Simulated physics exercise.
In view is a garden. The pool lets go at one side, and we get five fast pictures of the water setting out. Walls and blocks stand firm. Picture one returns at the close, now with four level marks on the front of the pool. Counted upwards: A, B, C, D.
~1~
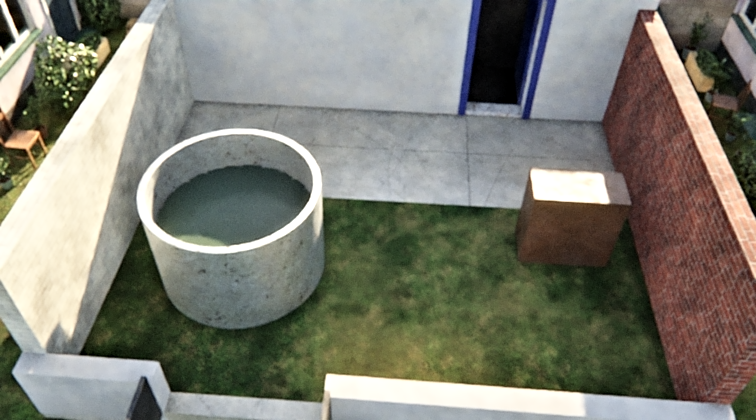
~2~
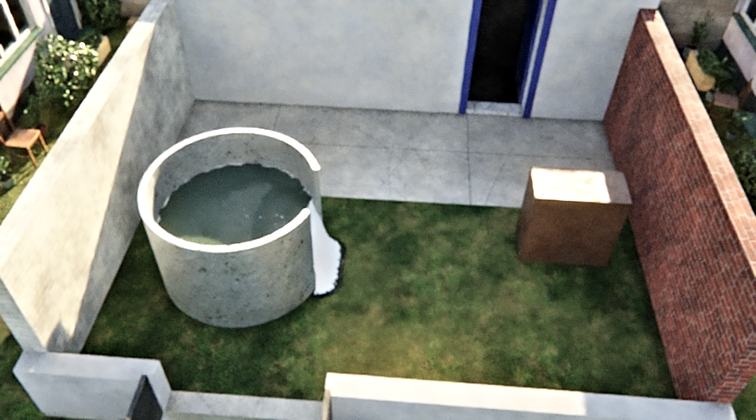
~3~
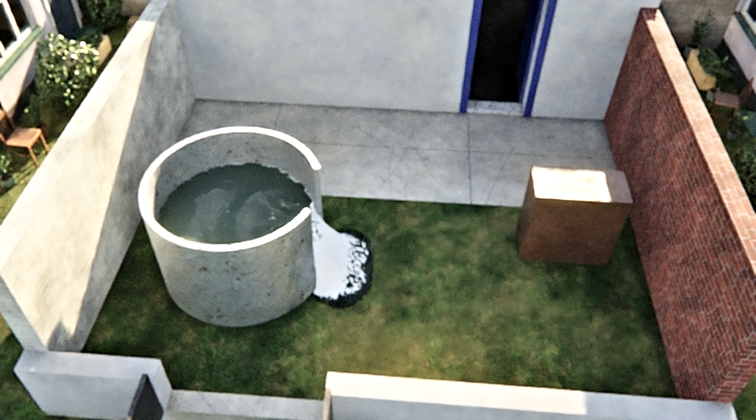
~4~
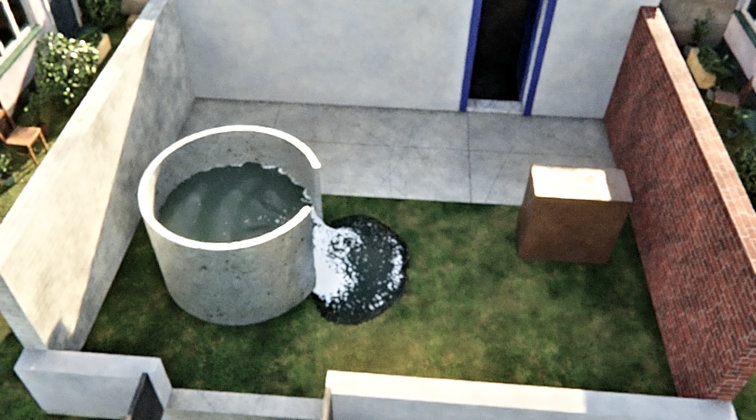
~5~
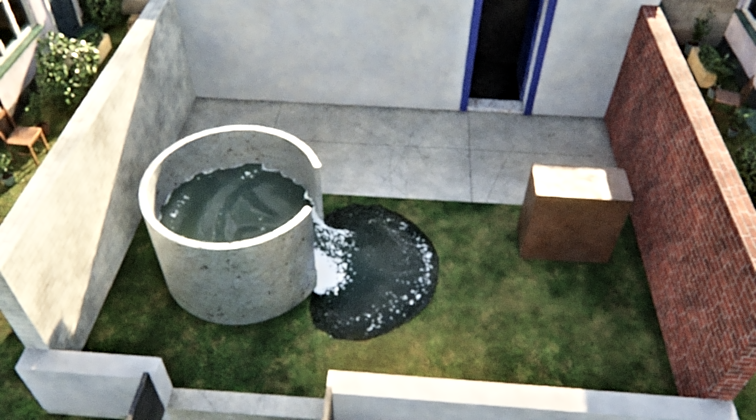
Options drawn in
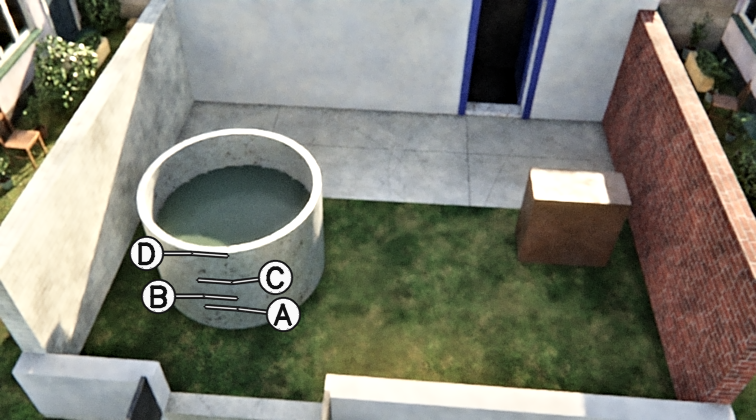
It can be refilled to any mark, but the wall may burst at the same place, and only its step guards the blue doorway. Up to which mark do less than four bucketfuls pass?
C is the one.
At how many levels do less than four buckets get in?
Three of them.
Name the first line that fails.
The answer is D.
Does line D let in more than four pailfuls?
Yes.
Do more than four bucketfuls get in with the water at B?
No, not at all.
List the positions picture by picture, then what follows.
Water in the pool at rest, its middle at (236, 217); foot of the blue doorway at (493, 116); open gate at (242, 366).
Water covers 1 % of the ground and shows as far out as (318, 294).
Water covers 2 % of the ground and shows as far out as (364, 288).
Water covers 5 % of the ground and shows as far out as (399, 289).
Water covers 8 % of the ground and shows as far out as (429, 290).
On the marked copy, A at (222, 307); B at (219, 297); C at (215, 281); D at (209, 254); from the bottom up A, B, C, D.
With A, nothing gets over.
With B, nothing gets over.
With C, a splash gets over, under a bucket.
With D, about 9 bucketfuls get in.
